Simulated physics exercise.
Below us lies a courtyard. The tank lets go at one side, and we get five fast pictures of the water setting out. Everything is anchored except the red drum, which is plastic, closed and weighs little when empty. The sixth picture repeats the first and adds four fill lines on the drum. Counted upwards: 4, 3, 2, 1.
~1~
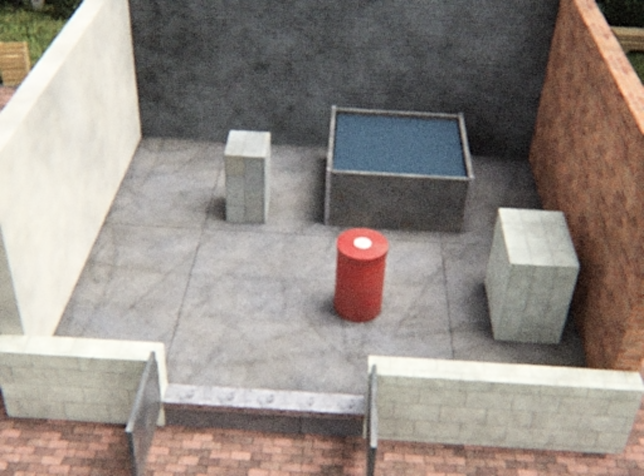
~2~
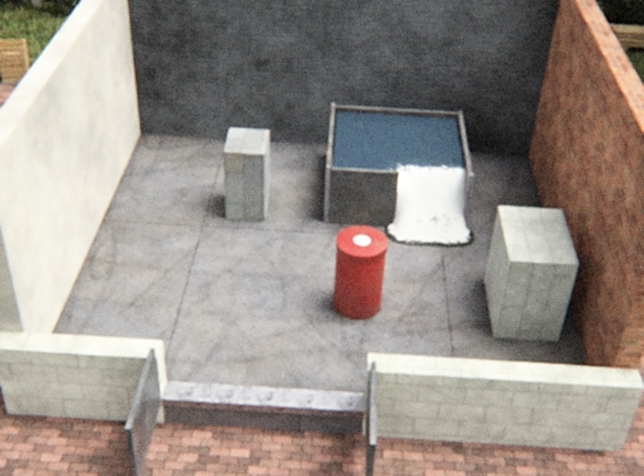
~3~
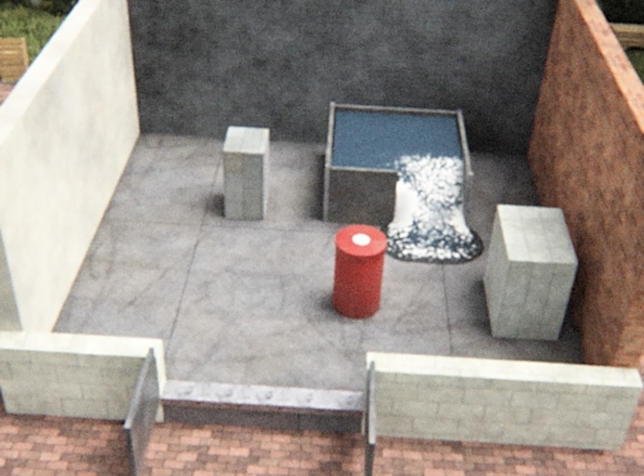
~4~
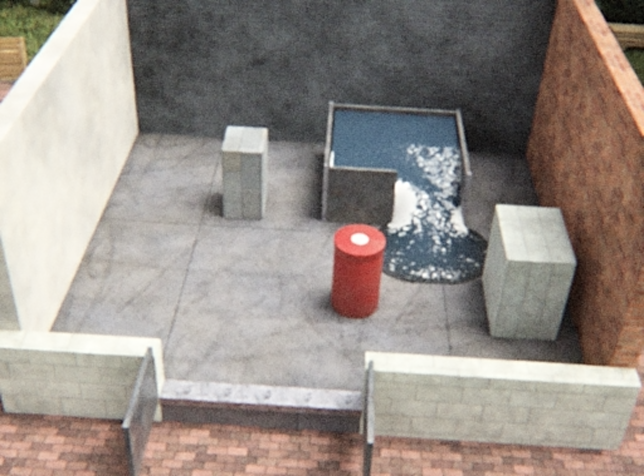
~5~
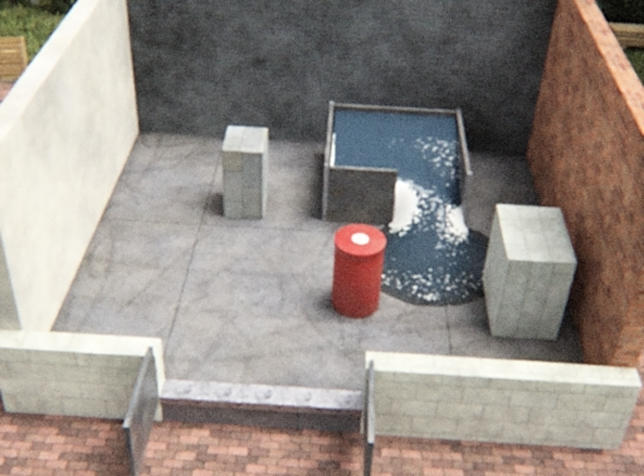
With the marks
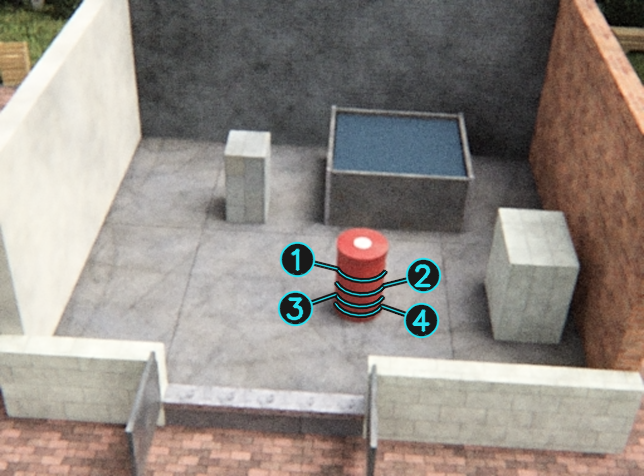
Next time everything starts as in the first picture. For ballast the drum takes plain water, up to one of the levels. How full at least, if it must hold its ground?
Level 3 just does it.
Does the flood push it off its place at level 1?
No, not at all.
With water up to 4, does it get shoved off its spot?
Yes.
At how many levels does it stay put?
Three of the four.
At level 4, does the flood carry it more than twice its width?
No, it does not.
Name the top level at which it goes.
4 it is.
On the marked copy, 1 at (361, 280); 2 at (359, 294); 3 at (359, 306); 4 at (358, 315); from the bottom up 4, 3, 2, 1.
With 1, it does not move.
With 2, it does not move.
With 3, it does not move.
With 4, it is pushed about its own width away.
